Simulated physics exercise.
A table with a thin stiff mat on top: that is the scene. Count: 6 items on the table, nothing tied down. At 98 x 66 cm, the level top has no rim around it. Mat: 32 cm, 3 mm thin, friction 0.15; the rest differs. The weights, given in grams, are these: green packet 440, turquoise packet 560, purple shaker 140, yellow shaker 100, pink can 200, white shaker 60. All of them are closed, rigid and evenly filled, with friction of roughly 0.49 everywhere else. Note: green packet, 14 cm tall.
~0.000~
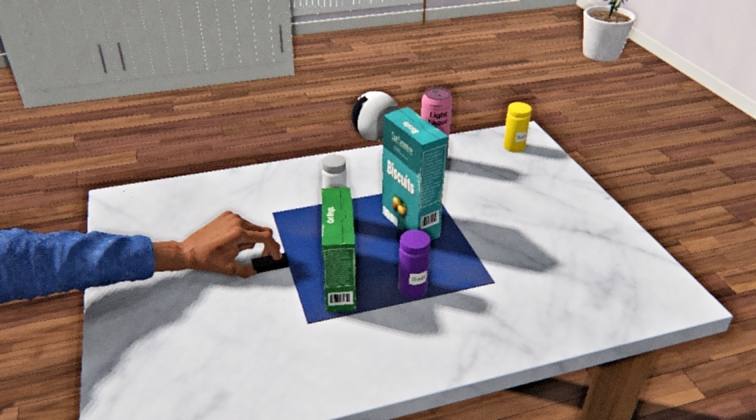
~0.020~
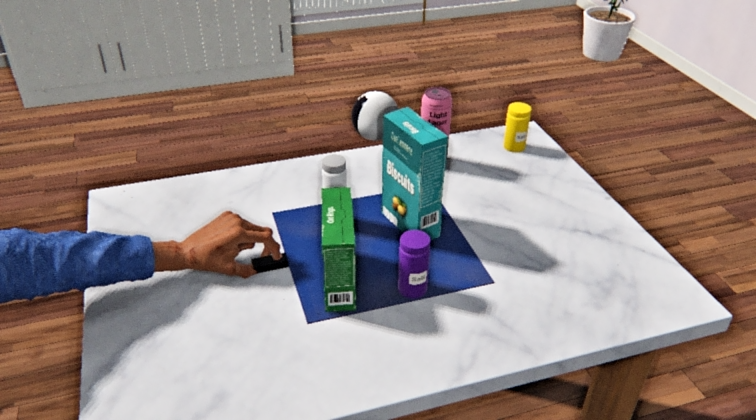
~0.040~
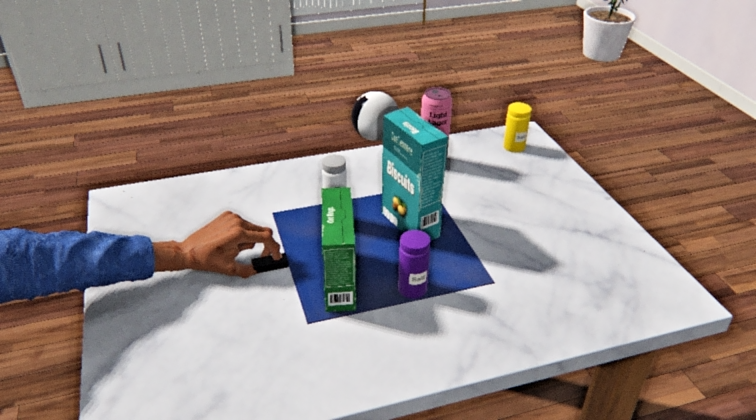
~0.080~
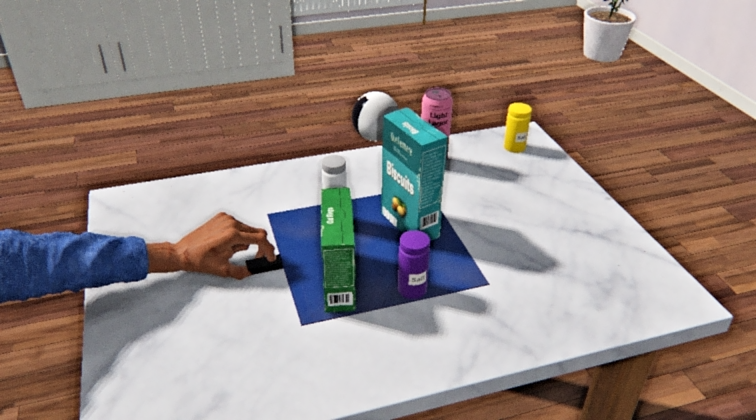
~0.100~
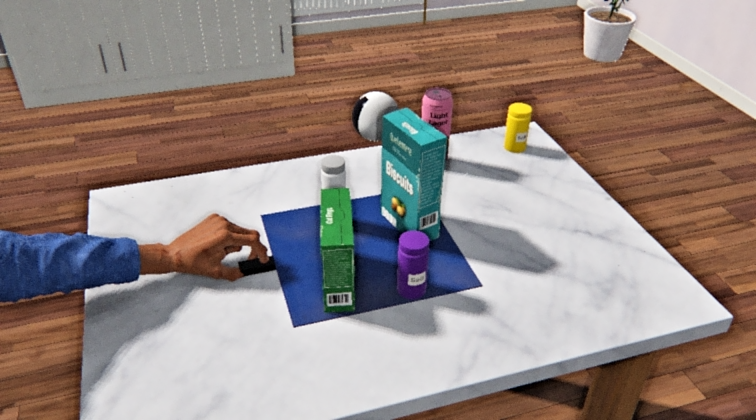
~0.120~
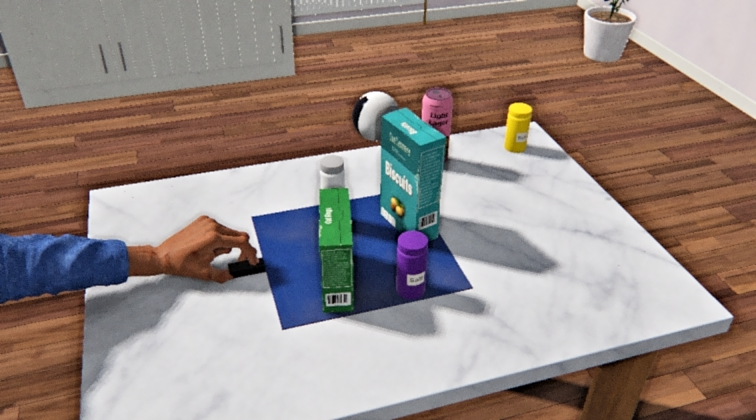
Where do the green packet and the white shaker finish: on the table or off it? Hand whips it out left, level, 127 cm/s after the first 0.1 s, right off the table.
The green packet on the table, the white shaker on the table.
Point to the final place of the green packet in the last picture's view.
It ends near (221, 281).
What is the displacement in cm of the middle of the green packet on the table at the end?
Roughly 20 centimetres.
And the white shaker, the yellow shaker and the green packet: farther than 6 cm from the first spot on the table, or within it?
Well, the white shaker winds up somewhere else; the yellow shaker remains where it was; and the green packet winds up somewhere else.
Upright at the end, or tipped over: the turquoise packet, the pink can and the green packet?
Final state - turquoise packet: Remains on its base; pink can: Remains on its base; green packet: Goes over.
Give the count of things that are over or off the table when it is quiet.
The answer is 2.
By 0.22 s, mat pulled 17 cm; green packet 2 cm from its spot near (324, 251); white shaker 2 cm from its spot near (323, 194); turquoise packet 2 cm from its spot.
By 0.42 s, mat pulled 42 cm; white shaker tilted 13° near (291, 200); green packet 10 cm from its spot near (279, 261); purple shaker 4 cm from its spot.
By 0.62 s, mat pulled 67 cm; white shaker tilted 50° near (267, 209); green packet tilted 28° near (258, 259); purple shaker 4 cm from its spot.
By 0.72 s, mat pulled 80 cm; white shaker on its side near (250, 230); green packet tilted 47° near (243, 263); turquoise packet 3 cm from its spot.
When it is over (1.6 s), lying over on the table, green packet and white shaker; the other 4 within 6 cm of the start. End places, in pixels of the last picture, green packet near (221, 282), white shaker near (250, 229).
